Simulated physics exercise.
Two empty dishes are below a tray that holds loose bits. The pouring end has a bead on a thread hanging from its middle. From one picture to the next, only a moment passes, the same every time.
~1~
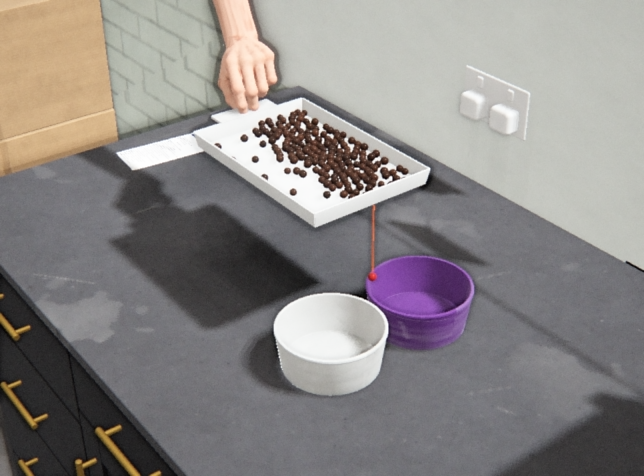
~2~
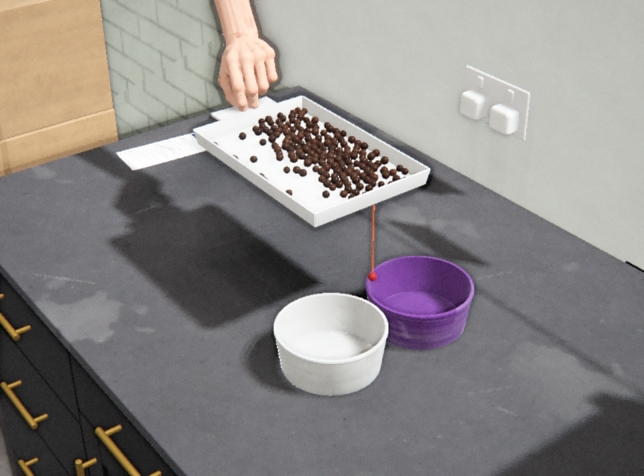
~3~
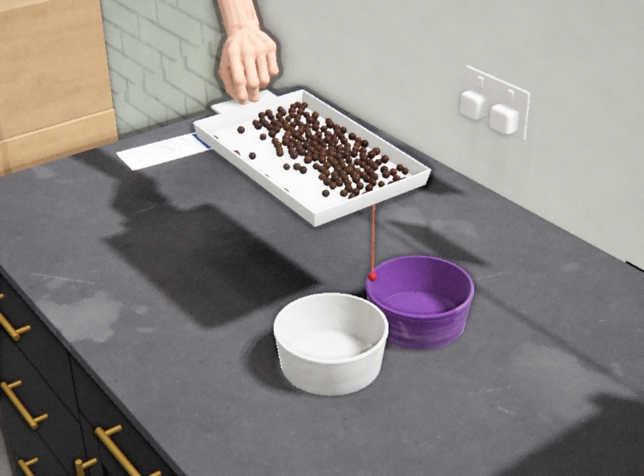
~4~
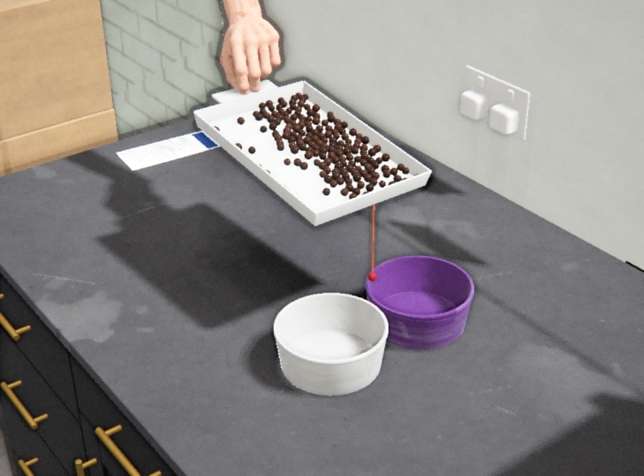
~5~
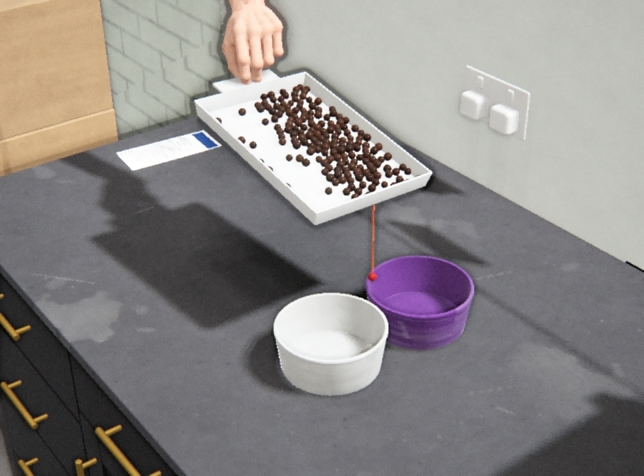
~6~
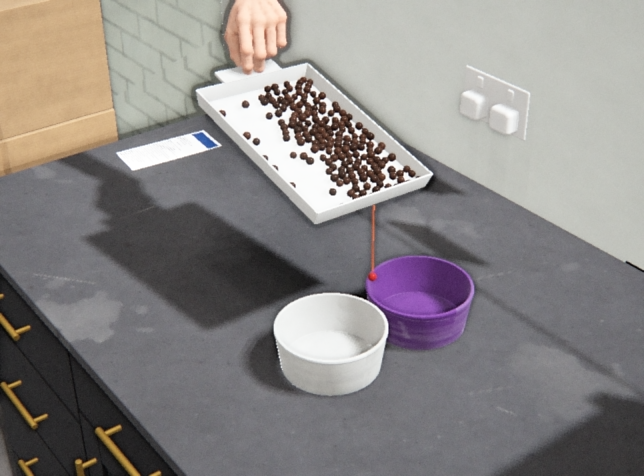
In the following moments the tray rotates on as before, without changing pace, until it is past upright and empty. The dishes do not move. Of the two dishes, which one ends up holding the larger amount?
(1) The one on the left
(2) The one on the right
The one on the right.
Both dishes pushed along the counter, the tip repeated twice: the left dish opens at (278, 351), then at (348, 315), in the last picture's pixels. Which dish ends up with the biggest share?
First the dish on the right, then the dish on the right.
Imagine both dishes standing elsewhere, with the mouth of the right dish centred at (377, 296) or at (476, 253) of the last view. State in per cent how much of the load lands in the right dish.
Close to 40 in a hundred, then close to 10 in a hundred.
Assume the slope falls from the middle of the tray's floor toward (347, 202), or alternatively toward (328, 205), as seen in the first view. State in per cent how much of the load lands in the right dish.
Shares, approx.: 30 %, then 0 %.
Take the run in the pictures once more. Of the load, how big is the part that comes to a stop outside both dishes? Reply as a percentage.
10 per cent.
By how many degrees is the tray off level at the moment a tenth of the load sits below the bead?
Roughly 70 degrees from level.
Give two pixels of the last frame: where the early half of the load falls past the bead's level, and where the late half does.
First part (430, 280), rest (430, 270).
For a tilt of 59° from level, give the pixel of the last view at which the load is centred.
Check around (389, 174) in the last picture.
Soon, tray tipped steeply; nearly all on the tray; a small part in the air.
A while on, tray tipped right over; a small part on the tray; a stray few in the left dish; about two thirds in the right dish; a small part outside both; a small part in the air.
Towards the end, tray tipped past a quarter turn; a small part in the left dish; most in the right dish; a small part outside both.
Finally, tray tipped past a quarter turn; a small part in the left dish; most in the right dish; a small part outside both.
